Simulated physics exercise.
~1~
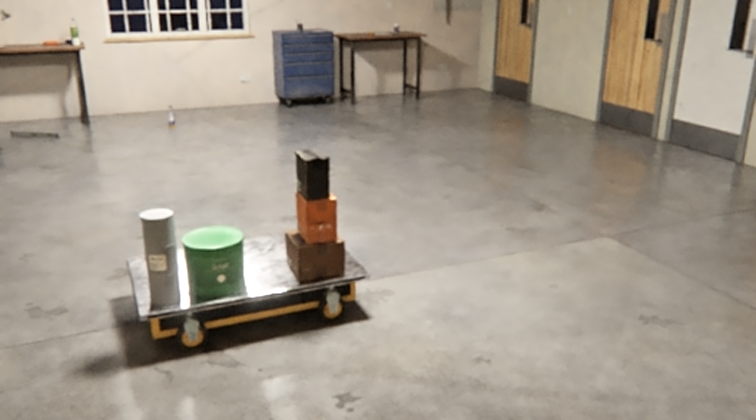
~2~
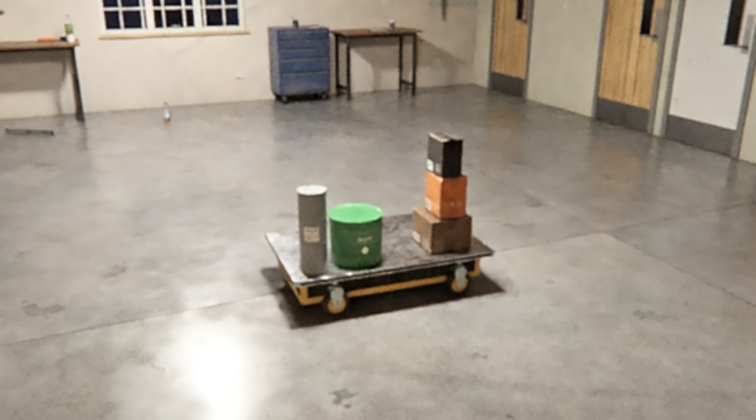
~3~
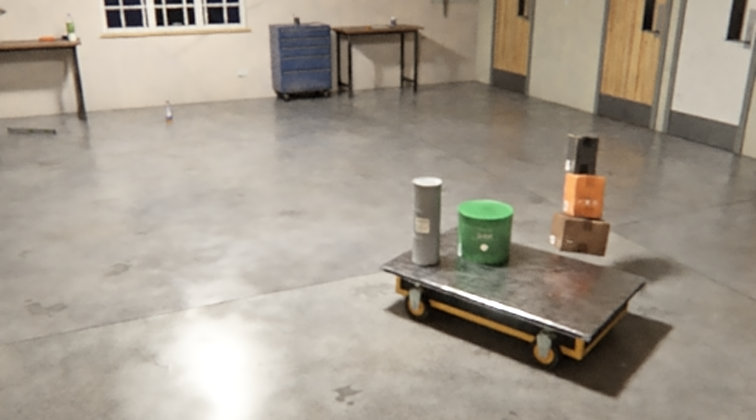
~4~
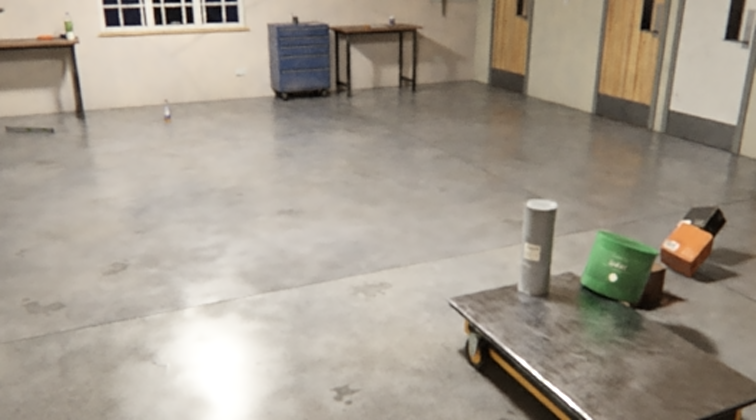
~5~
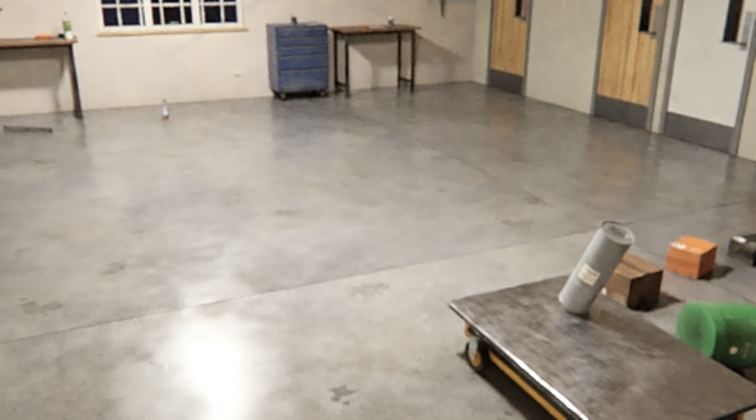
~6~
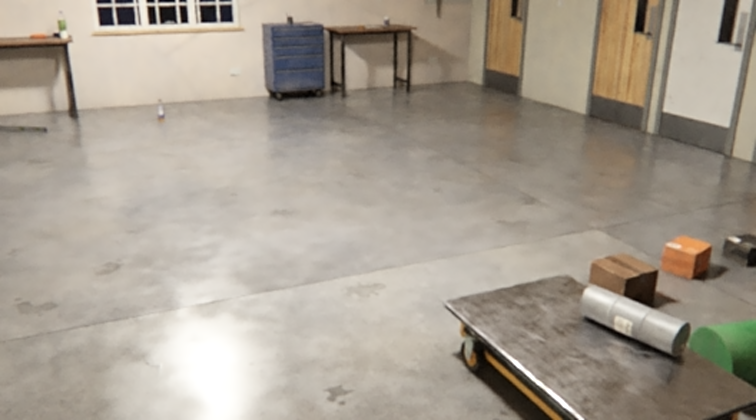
A flat cart rolled right across the floor and swung toward the viewer, shedding its stacked brown, orange and black boxes, then the green pail, before it stopped and the grey canister tipped over, ending on its side on the deck.
